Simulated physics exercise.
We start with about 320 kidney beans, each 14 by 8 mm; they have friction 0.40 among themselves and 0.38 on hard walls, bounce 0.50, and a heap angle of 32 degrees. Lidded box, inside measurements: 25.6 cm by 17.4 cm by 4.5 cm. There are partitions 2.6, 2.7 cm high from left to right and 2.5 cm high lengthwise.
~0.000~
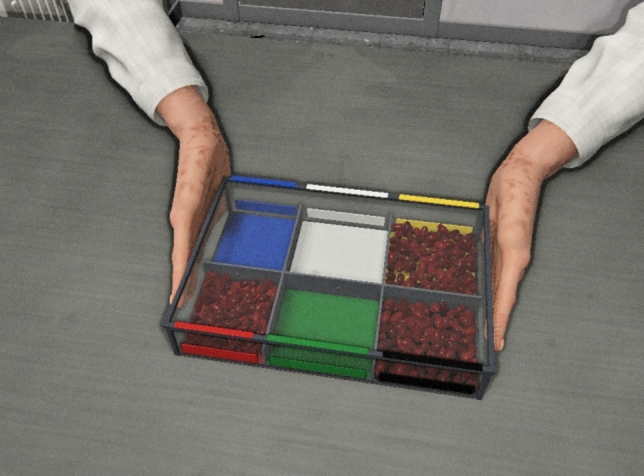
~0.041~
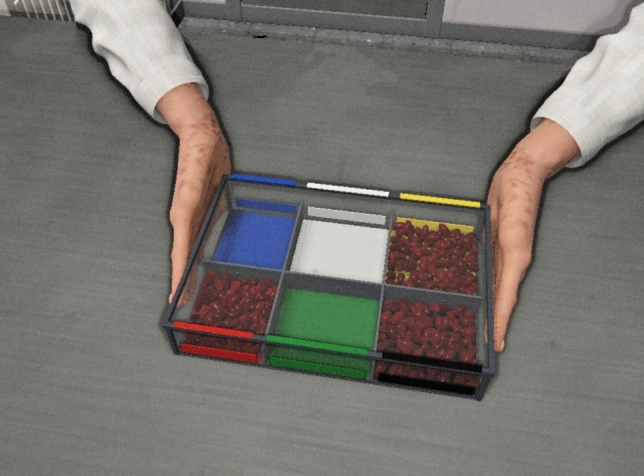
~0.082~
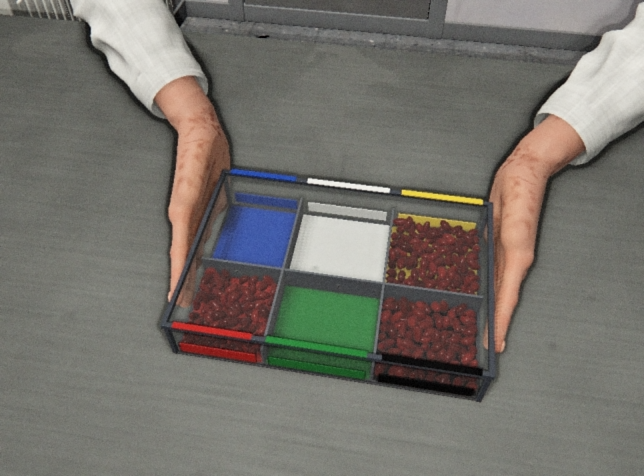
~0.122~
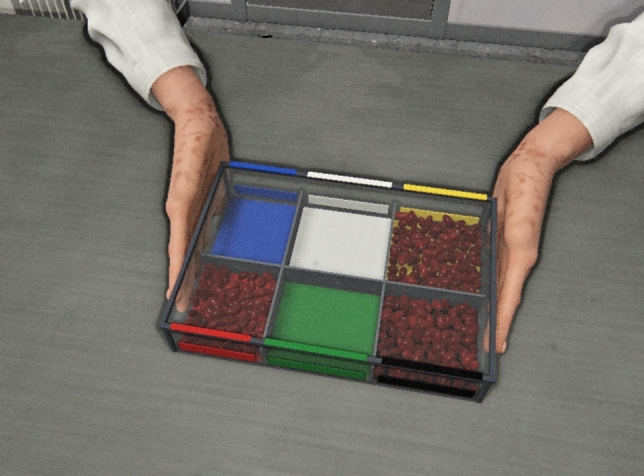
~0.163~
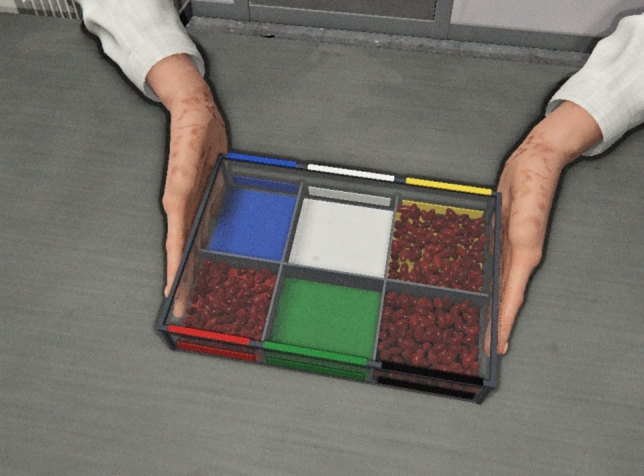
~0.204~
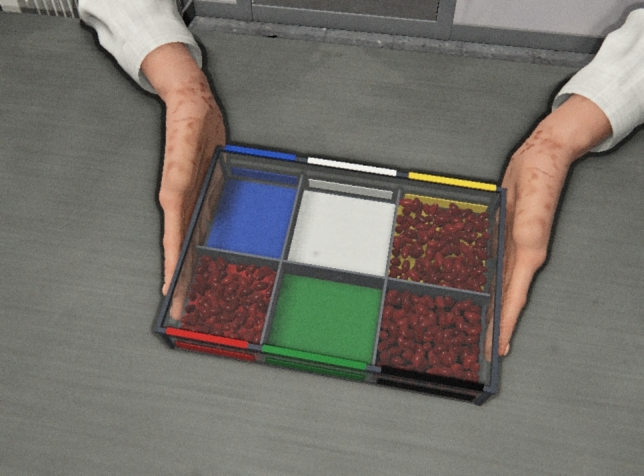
Two hands gradually tilt a divided clear box of dark red beans toward its right front corner.
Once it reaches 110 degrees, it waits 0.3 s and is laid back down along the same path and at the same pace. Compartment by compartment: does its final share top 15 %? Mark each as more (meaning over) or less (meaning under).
Red - more; blue - less; green - less; yellow - less; white - less; black - more.
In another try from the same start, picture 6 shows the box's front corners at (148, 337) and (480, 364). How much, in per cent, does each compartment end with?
Each compartment ends with this per cent: Red 35, blue 0, green 30, yellow 0, white 0 and black 35.
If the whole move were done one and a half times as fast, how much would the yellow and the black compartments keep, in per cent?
Yellow 5 %, black 65 %.
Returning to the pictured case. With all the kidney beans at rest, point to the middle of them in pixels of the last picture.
At about (411, 353).
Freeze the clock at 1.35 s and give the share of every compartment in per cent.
You'd see red at 25, blue at 0, green at 5, yellow at 10, white at 0 and black at 60 per cent.
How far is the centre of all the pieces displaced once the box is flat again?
5.0 cm or thereabouts.
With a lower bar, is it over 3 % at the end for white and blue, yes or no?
For white, it does not; for blue, it does not.
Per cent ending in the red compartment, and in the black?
Final shares - red 25 percent, black 65 percent.
Then, at 1.35 s, tilt 110 degrees; red 25 %, green 5 %, yellow 10 %, black 60 %.
Then, at 2.11 s, tilt 57 degrees; red 25 %, green 5 %, yellow 5 %, black 65 %.
After 2.90 s, tilt 0 degrees; red 25 %, green 5 %, yellow 5 %, black 65 %.
By 3.2 s all is still; red 25 %, blue 0 %, green 5 %, yellow 5 %, white 0 %, black 65 %.
